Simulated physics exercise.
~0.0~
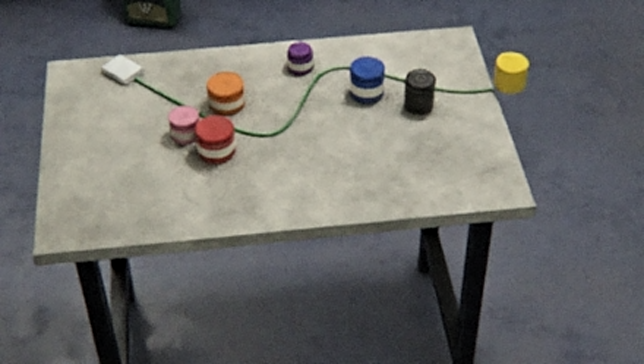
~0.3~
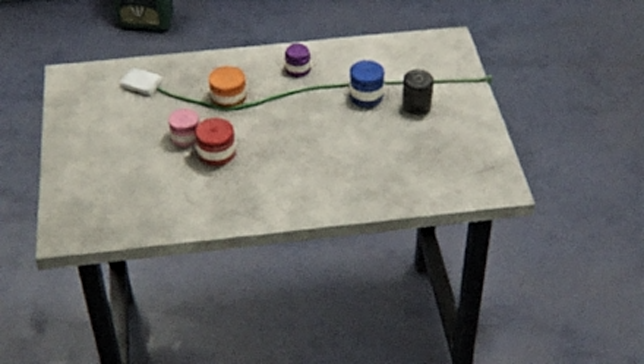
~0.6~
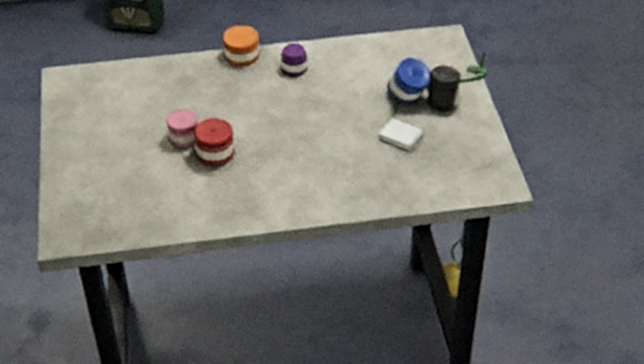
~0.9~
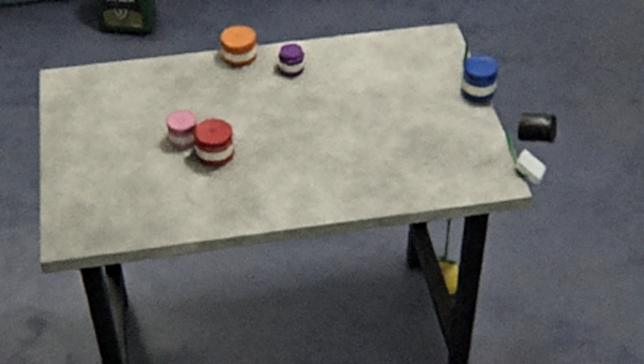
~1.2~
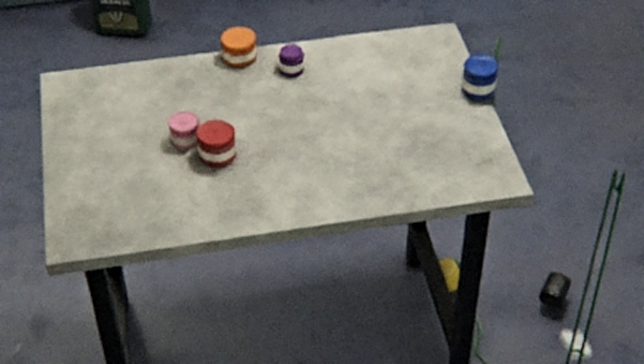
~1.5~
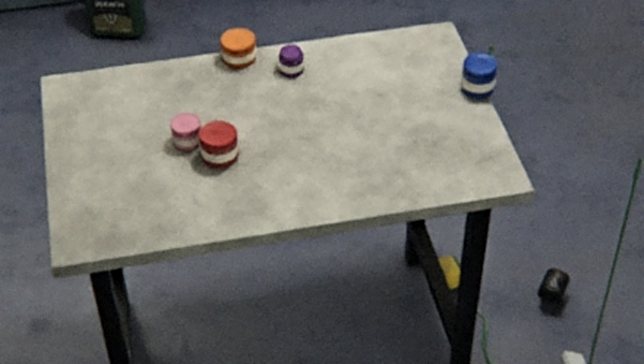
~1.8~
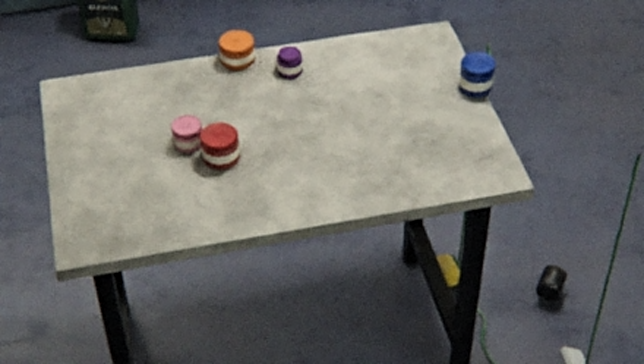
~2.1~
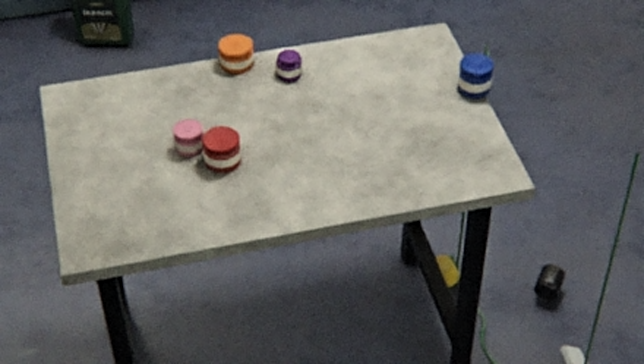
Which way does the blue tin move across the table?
It moves to the right, ending up near the table's right edge.
